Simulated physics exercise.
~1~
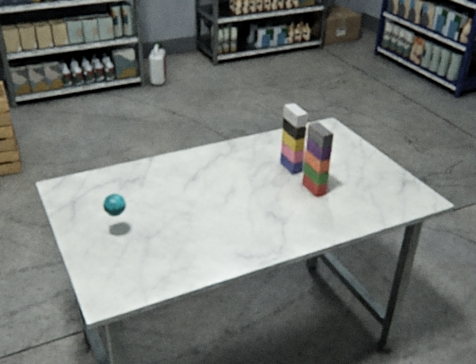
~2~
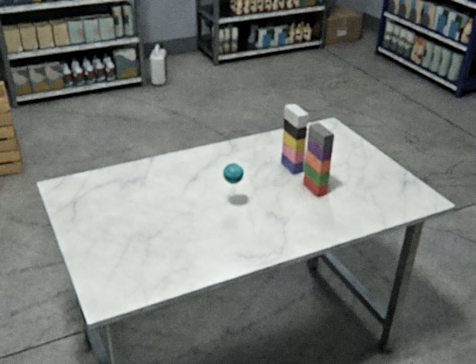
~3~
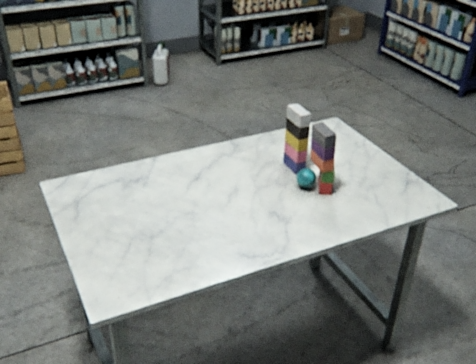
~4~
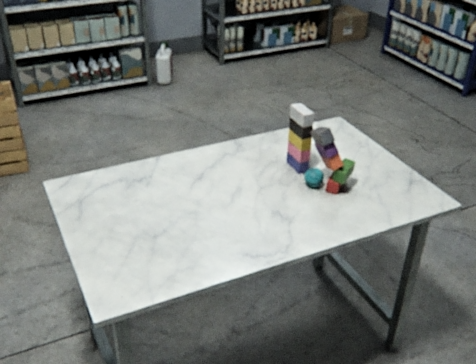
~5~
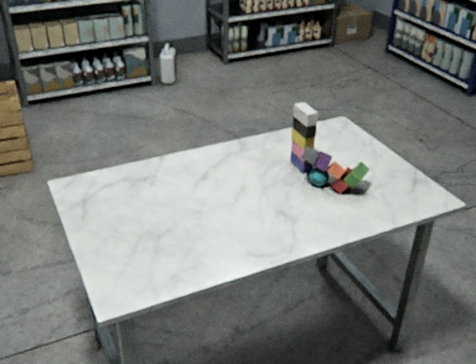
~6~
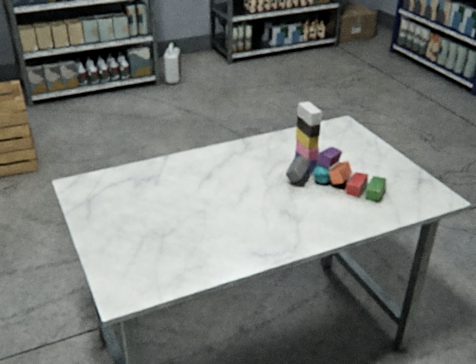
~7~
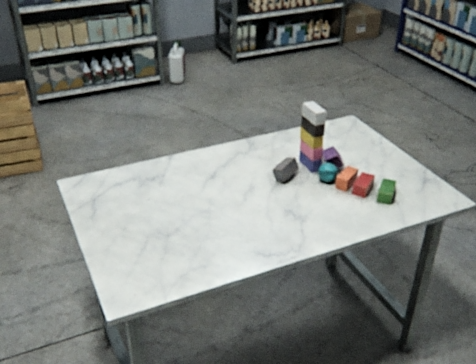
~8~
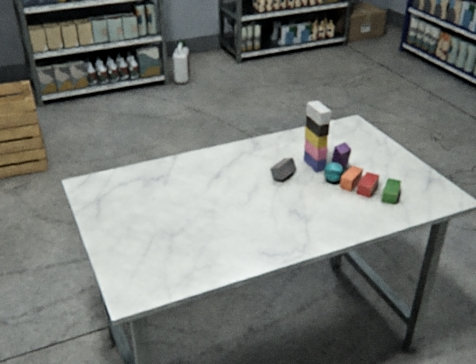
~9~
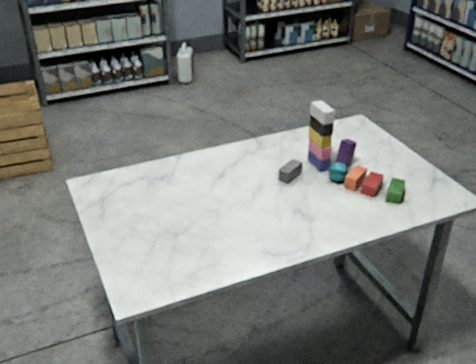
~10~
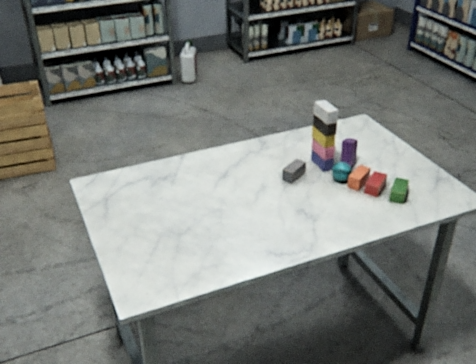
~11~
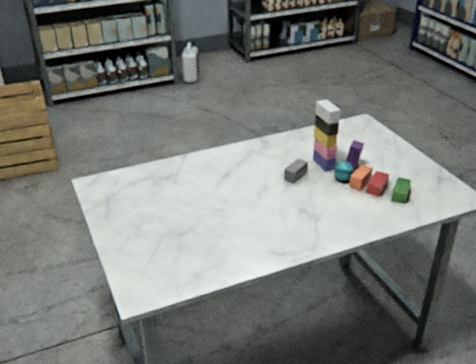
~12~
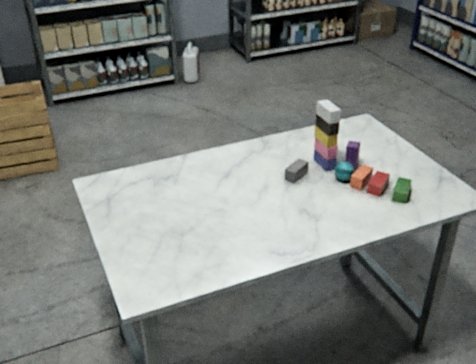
On a white marble-topped table, a turquoise ball flew rightward into the nearer of two block stacks and knocked it apart, leaving its grey, purple, orange, red and green blocks scattered around the ball while the white-topped stack stayed standing.
